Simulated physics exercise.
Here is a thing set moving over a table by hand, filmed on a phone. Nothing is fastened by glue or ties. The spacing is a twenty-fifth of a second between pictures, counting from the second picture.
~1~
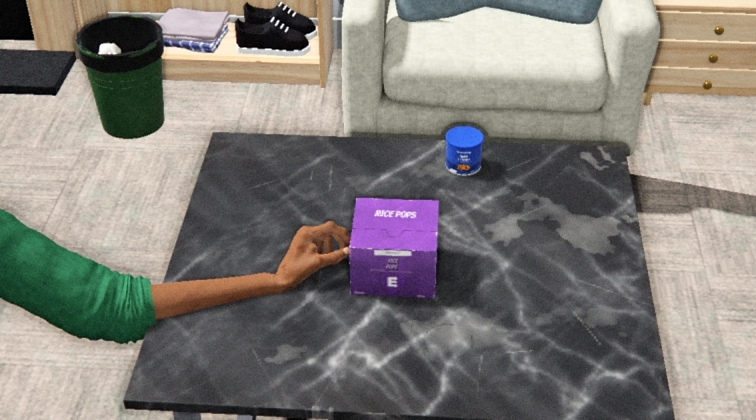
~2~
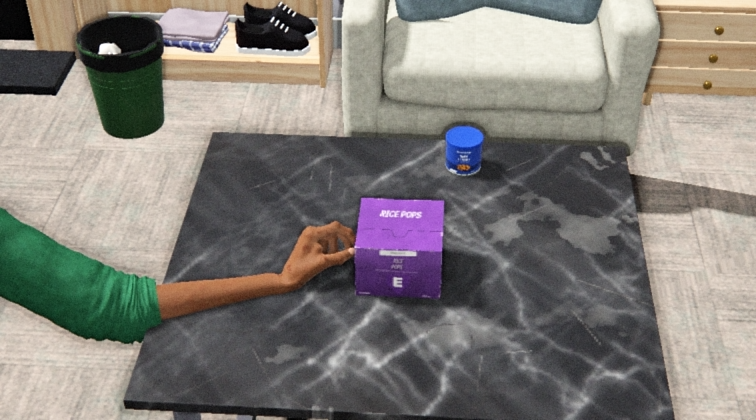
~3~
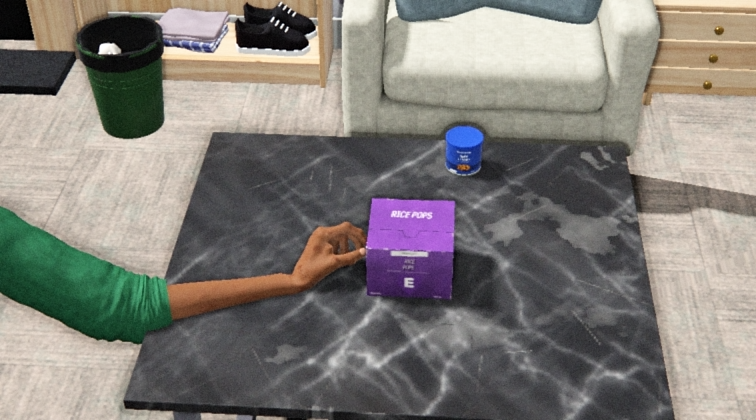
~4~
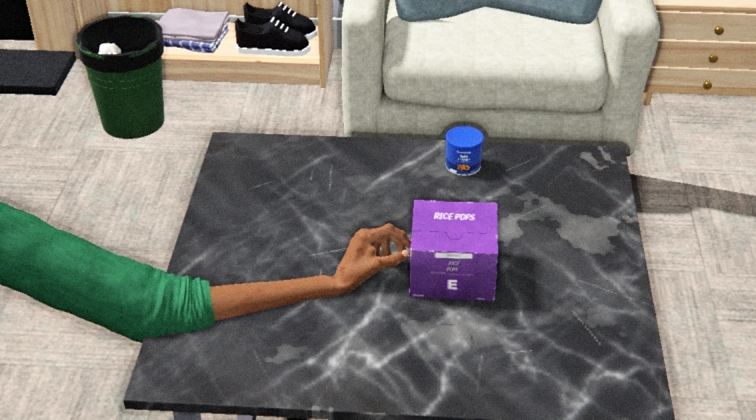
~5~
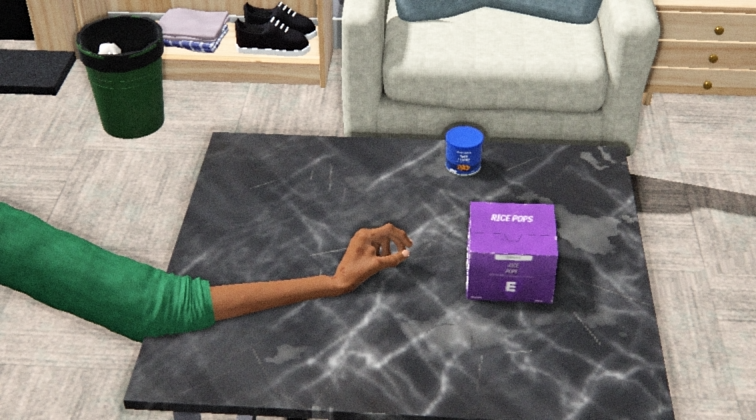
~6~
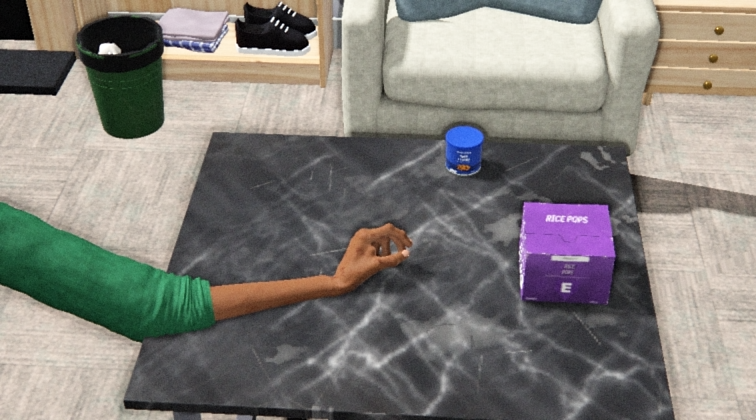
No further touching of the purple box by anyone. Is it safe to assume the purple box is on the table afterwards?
Leaves the surface.
Then, 0.10 s on from there, purple box now off the table.
Then, 0.30 s on from there, things are still on the move.
Then, 0.40 s on from there, as before.
In the end, off the table, purple box.
